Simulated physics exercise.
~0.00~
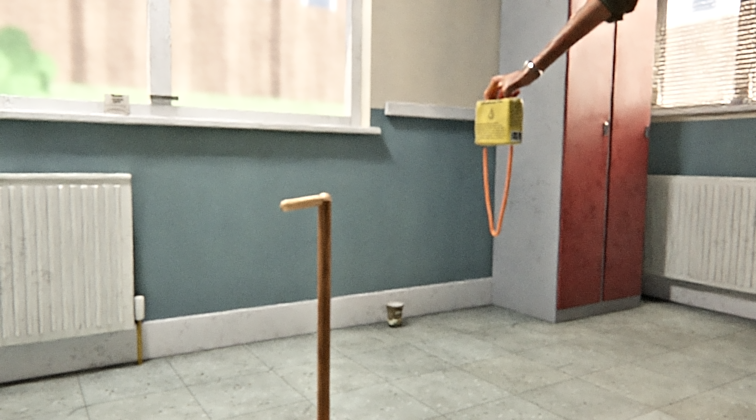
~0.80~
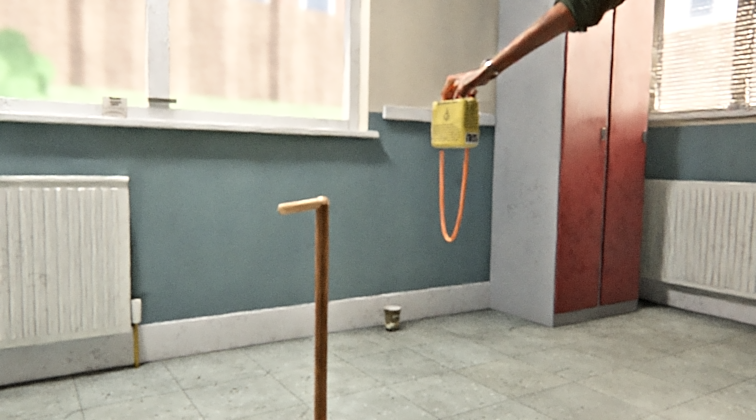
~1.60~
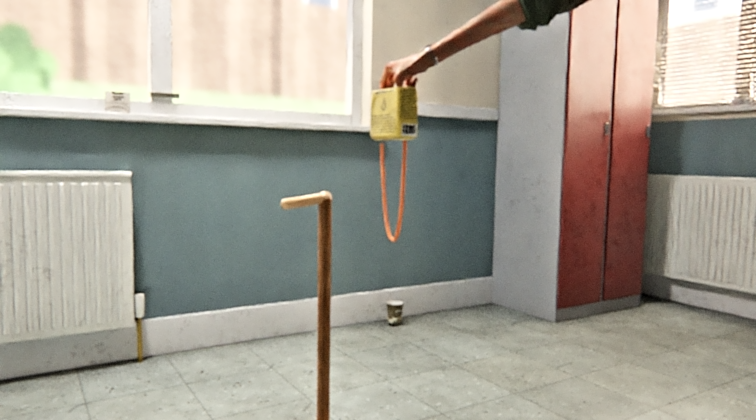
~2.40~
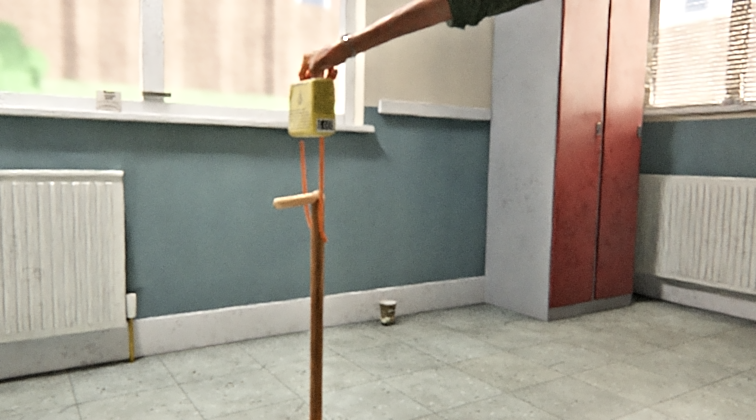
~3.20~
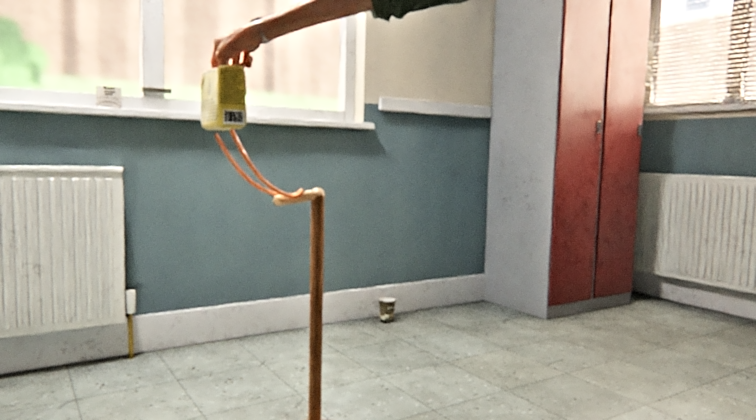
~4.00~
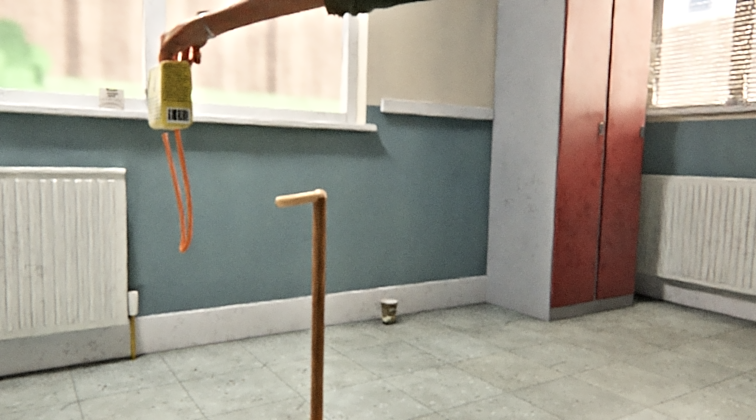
A yellow pouch with an orange loop dangling beneath it is carried left by a hand across a room toward a post with a hook. The loop brushes over the hook, trailing at a slant, then comes away clean and hangs beneath the pouch left of the post.
